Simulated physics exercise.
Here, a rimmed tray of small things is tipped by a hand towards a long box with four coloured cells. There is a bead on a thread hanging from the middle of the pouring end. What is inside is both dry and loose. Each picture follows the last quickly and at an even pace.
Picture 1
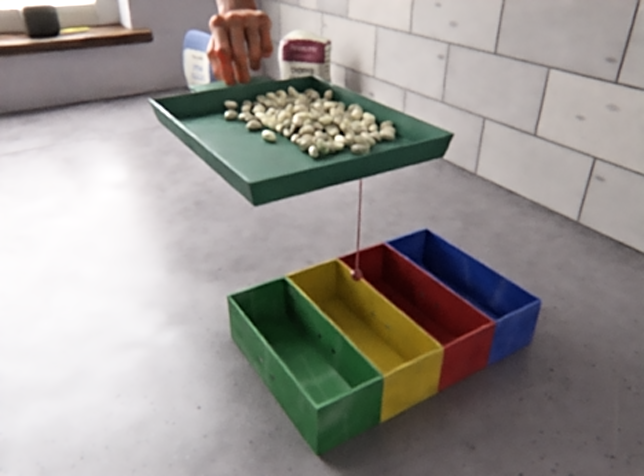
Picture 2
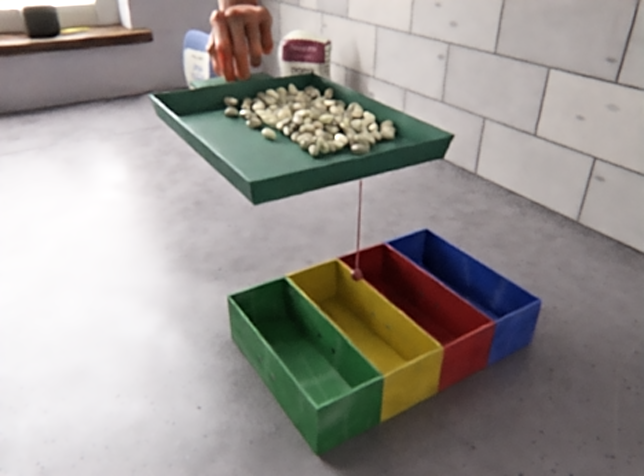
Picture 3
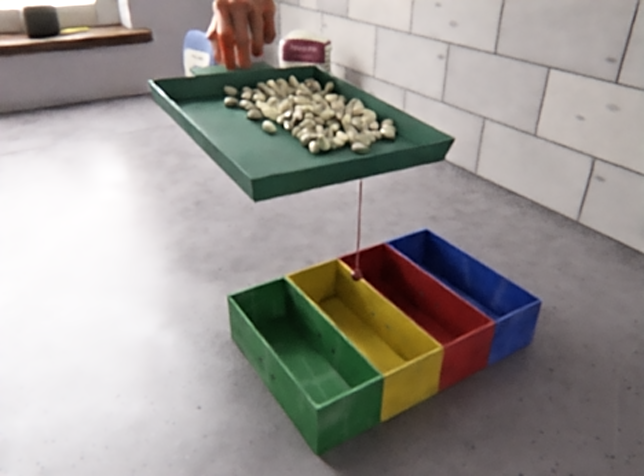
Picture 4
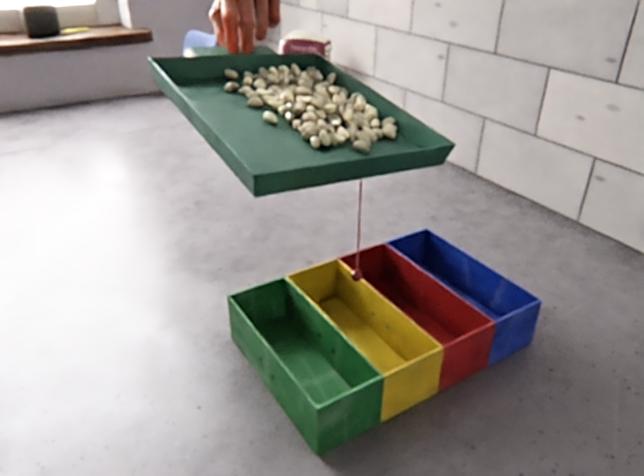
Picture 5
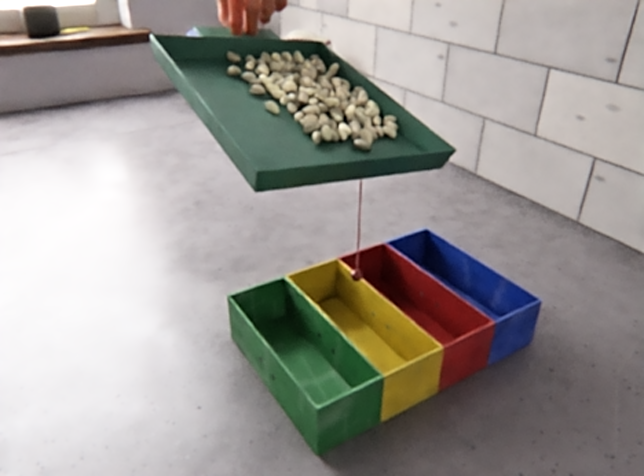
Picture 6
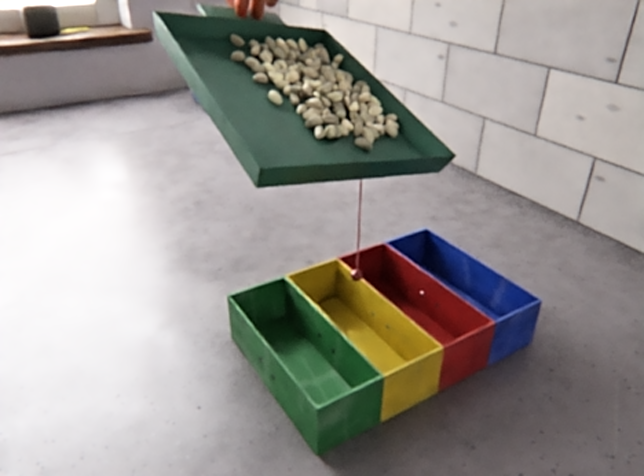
In this clip, a hand at the far side of a green tray of pale beans, above a box with green, yellow, red and blue cells, raises that side, tilting the tray towards the viewer while the beans shift slightly.
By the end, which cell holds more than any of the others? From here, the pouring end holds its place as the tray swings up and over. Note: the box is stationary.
That would be the blue one.
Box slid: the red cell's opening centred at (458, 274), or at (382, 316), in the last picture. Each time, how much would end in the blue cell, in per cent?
About 0% on the first try and 60% on the second.
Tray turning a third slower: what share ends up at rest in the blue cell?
About 60 %.
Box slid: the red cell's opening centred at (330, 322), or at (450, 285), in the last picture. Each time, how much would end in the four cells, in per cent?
In order: 10 per cent and 100 per cent.
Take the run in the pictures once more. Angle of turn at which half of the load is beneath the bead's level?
It is at around 100 degrees.
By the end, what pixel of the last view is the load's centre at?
At about (446, 307), give or take.
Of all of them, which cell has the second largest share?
Rank 2: Red.
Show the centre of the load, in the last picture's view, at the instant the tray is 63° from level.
Centre estimate: (399, 117).
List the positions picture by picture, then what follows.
Corners of the pouring end at (253, 179) and (447, 133), level; middle of the load at (313, 116), white beans; bead on its thread at (357, 275); green cell at (350, 411); yellow cell at (412, 380); red cell at (466, 352); blue cell at (515, 328), in the first picture.
Corners of the pouring end at (254, 178) and (447, 134), level; middle of the load at (314, 114), in the second picture.
Corners of the pouring end at (255, 175) and (448, 137), tipped barely, lowest at the right corner; middle of the load at (314, 109), in the third picture.
Corners of the pouring end at (258, 171) and (449, 142), tipped a little, lowest at the right corner; middle of the load at (316, 100), in the fourth picture.
Corners of the pouring end at (261, 167) and (449, 147), tipped clearly, lowest at the right corner; middle of the load at (318, 92), in the fifth picture.
Corners of the pouring end at (264, 163) and (450, 152), tipped clearly, lowest at the right corner; middle of the load at (321, 84); green cell at (350, 411); yellow cell at (412, 380); red cell at (466, 352); blue cell at (515, 328), in the sixth picture.
Soon, tray tipped steeply; nearly all on the tray; a stray few falling or outside the box.
A while on, tray tipped right over; about a third on the tray; about a third in the blue cell; a small part in the red cell; a small part falling or outside the box.
Towards the end, tray tipped past a quarter turn; about two thirds in the blue cell; about a third in the red cell; a stray few falling or outside the box.
Finally, tray tipped past a quarter turn; about two thirds in the blue cell; about a third in the red cell; none in the green cell; none in the yellow cell; a stray few outside the box.
